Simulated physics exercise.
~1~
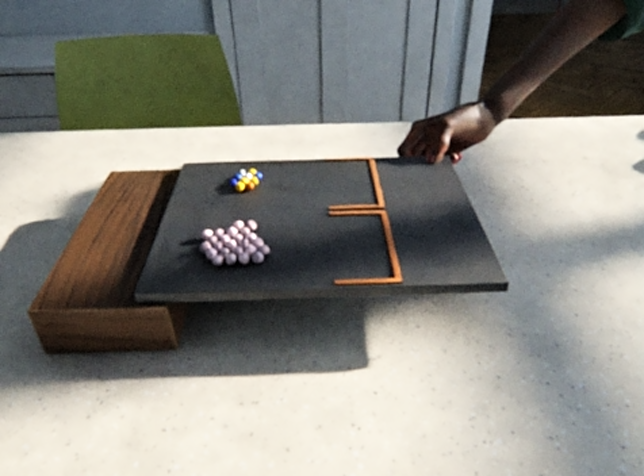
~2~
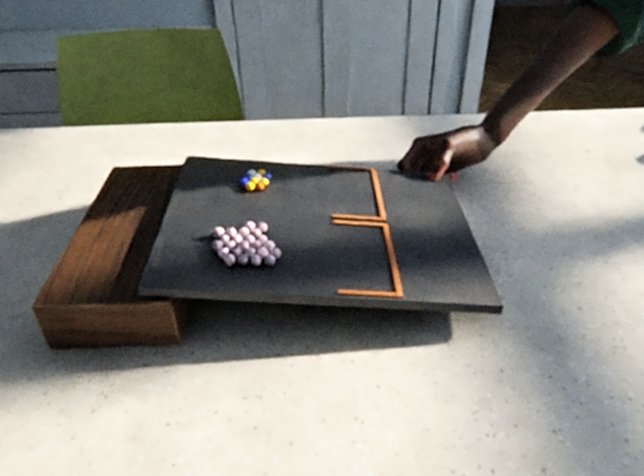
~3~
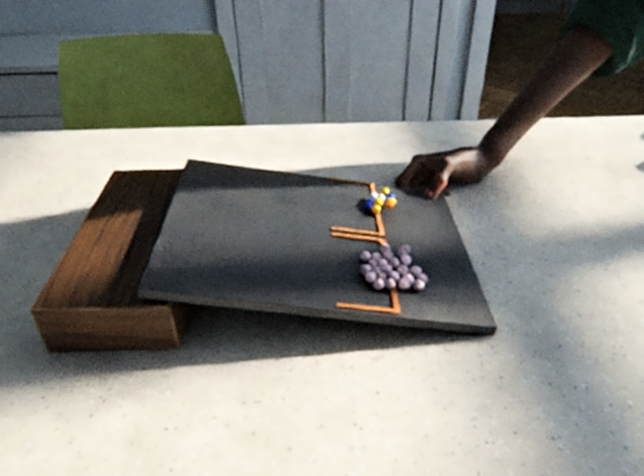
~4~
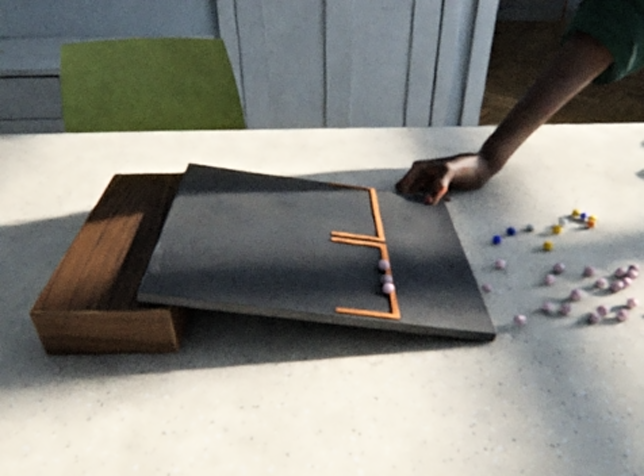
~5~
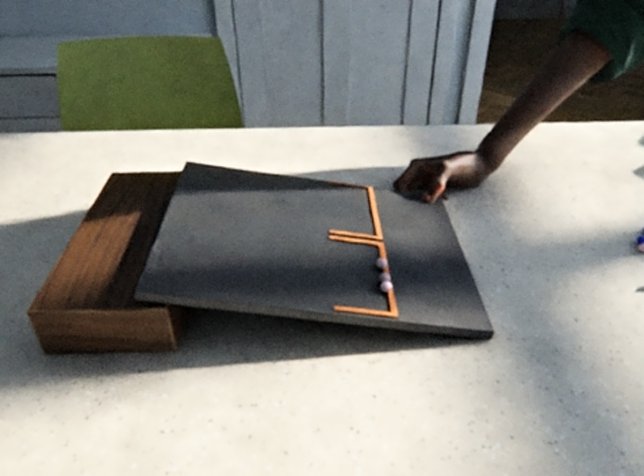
A dark board rests with its left end on a brown wooden block on a pale speckled table, seen from slightly above, with a green chair and grey-blue panels behind. Small pinkish-lilac balls lie on its near left side and a smaller cluster of blue, yellow and white ones lies beyond, with orange strips standing toward the right. A hand at the far right corner lowers that end to the table. Both clusters slide right to the strips, then most balls spill past and scatter across the table. Finally, the board stays sloped under the hand, with a few lilac balls held at the near strip.
